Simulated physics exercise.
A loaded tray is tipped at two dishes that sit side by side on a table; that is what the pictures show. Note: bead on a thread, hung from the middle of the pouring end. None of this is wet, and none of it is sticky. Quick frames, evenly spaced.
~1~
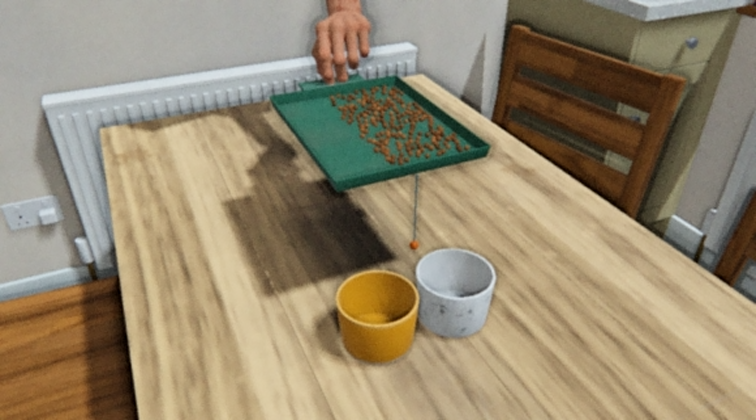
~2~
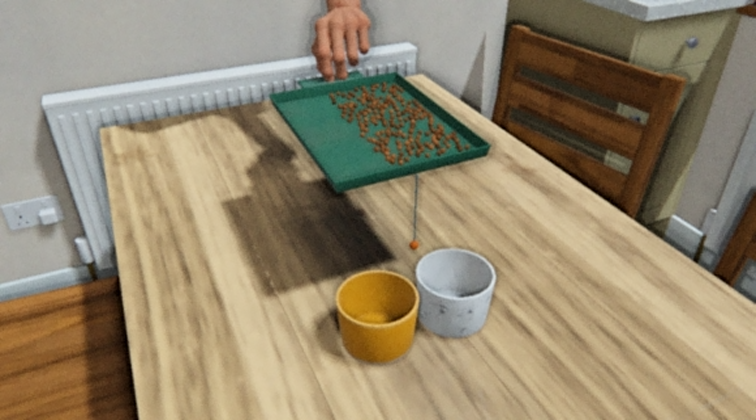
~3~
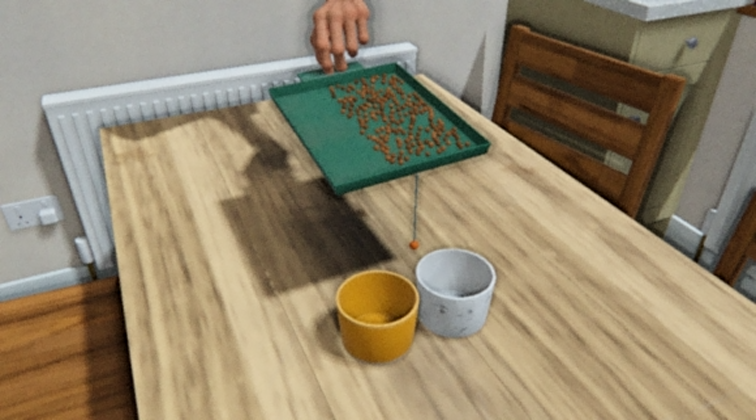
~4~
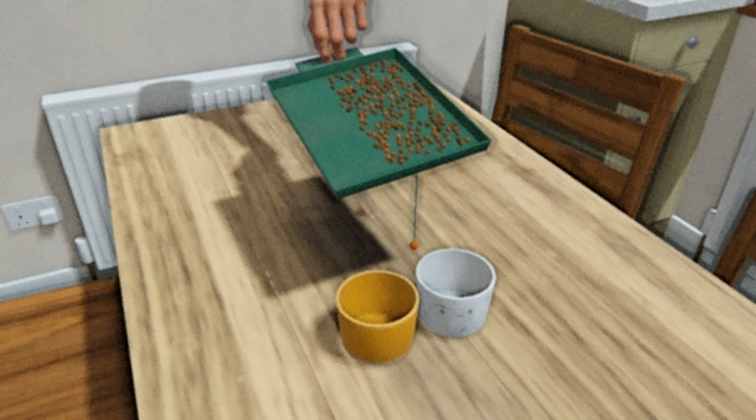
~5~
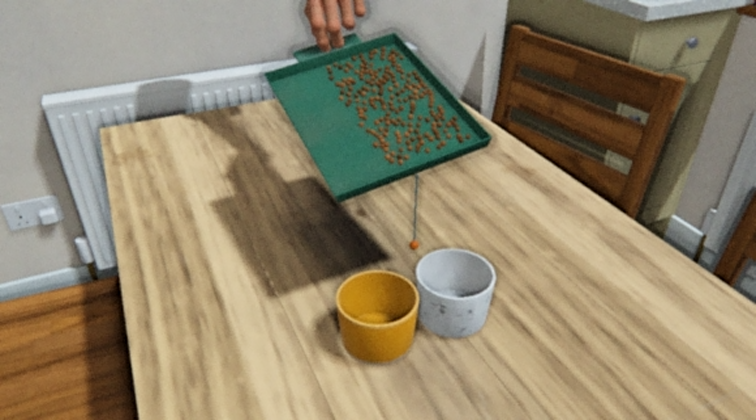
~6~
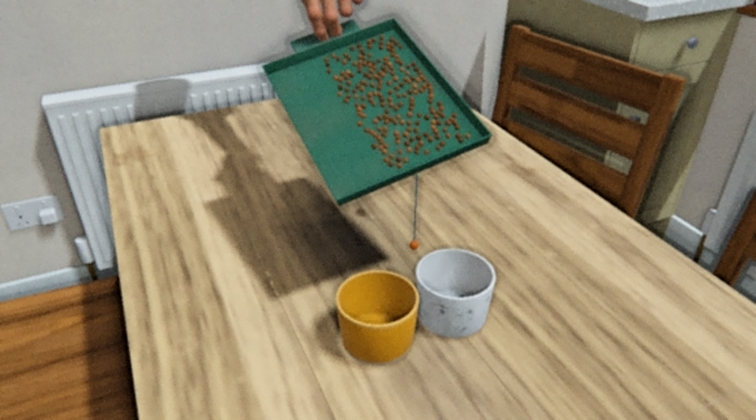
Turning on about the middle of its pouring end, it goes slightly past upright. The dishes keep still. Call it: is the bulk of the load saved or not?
The bulk is not saved.
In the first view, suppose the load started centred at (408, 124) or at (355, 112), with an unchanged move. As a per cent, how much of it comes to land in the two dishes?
First try 10 %, second try 20 %.
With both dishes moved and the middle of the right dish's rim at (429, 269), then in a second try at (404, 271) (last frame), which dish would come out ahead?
First place: The leftmost one; second place: The leftmost one.
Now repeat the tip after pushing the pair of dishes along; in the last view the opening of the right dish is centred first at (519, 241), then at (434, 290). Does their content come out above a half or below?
Short of half and then Short of half.
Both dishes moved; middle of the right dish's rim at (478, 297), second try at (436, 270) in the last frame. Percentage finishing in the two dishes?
About 0 per cent, then about 40 per cent.
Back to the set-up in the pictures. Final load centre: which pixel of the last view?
Centre at rest: Close to (337, 317).
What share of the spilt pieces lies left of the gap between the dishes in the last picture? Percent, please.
About 100 percent.
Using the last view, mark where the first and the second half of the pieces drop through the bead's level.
Early-half point (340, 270); late-half point (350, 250).
Just after the last frame, tray tipped steeply; roughly two thirds on the tray; about a tenth in the left dish; about a tenth outside both; roughly a quarter in the air.
A moment on, tray tipped past a quarter turn; roughly a quarter on the tray; roughly a quarter in the left dish; roughly half outside both; roughly a quarter in the air.
Further on, tray tipped past a quarter turn; roughly a quarter in the left dish; the larger part outside both.
When it is over, tray tipped past a quarter turn; roughly a quarter in the left dish; not one in the right dish; the larger part outside both.
